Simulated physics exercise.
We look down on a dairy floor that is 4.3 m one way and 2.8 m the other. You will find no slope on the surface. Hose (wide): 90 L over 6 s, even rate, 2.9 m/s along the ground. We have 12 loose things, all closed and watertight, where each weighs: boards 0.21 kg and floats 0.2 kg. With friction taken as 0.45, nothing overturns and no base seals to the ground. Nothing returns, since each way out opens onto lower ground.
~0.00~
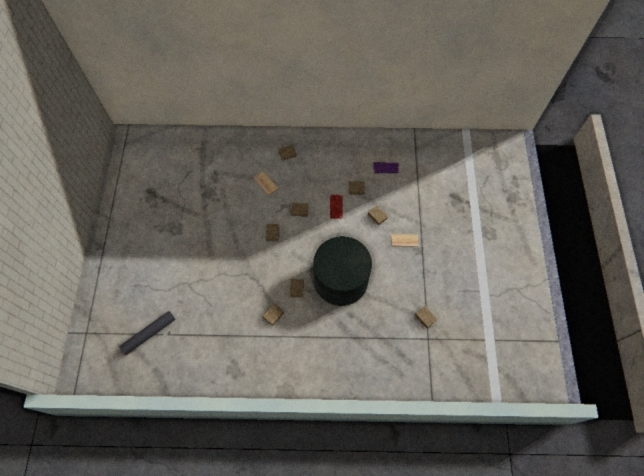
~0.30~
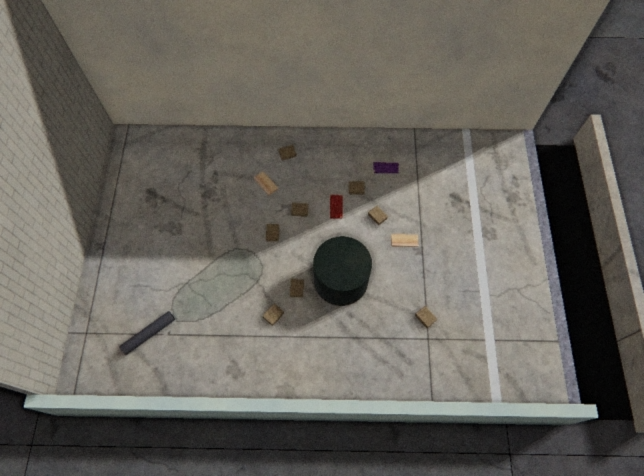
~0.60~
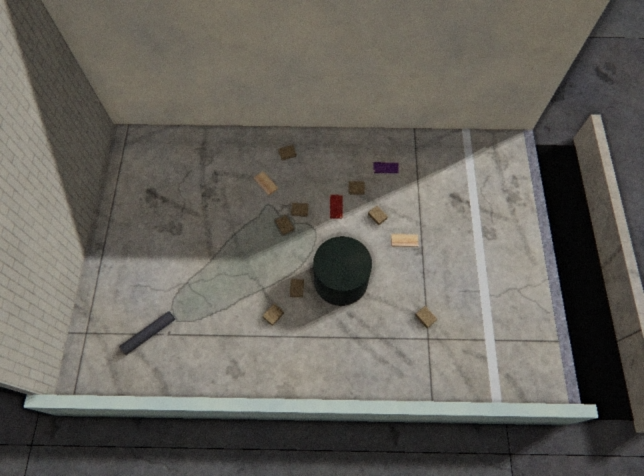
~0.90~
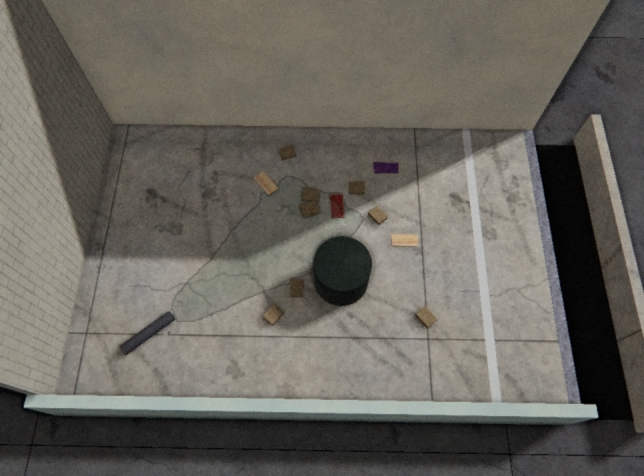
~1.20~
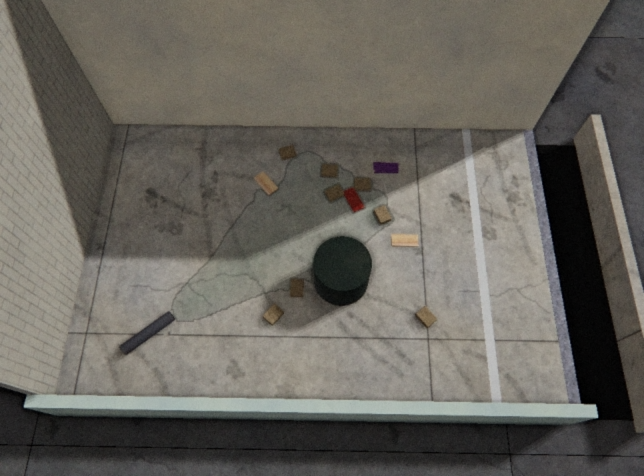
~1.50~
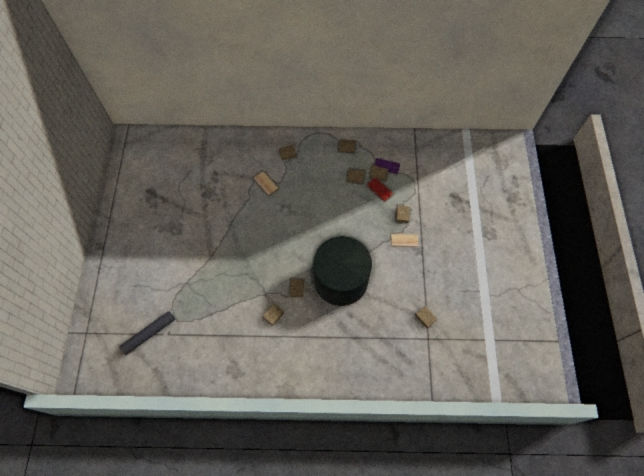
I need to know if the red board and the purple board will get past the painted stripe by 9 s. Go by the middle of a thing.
One by one: The red board is across, the purple board is across.
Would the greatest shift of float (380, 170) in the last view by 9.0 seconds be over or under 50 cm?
Beyond the mark.
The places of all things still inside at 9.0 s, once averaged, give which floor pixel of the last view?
It works out to somewhere near (336, 240) on the floor.
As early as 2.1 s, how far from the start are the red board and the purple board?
Roughly 100 and 40 cm.
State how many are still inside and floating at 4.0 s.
At that point I count 2.
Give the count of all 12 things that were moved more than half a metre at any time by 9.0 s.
I count 6 of them.
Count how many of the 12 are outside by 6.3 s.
I get 5 in all.
After 2.1 s the red board is near (433, 172), 1.0 m from its start, afloat; the purple board is near (411, 142), 0.4 m from its start, aground; 0 of 12 are over the mark; 4 afloat.
After 4.0 s the red board has gone out; the purple board has gone out; 4 of 12 are over the mark; 2 afloat.
After 6.3 s the red board has gone out; the purple board has gone out; 5 of 12 are over the mark; 1 afloat.
After 9.0 s the red board has gone out; the purple board has gone out; 5 of 12 are over the mark; 0 afloat.
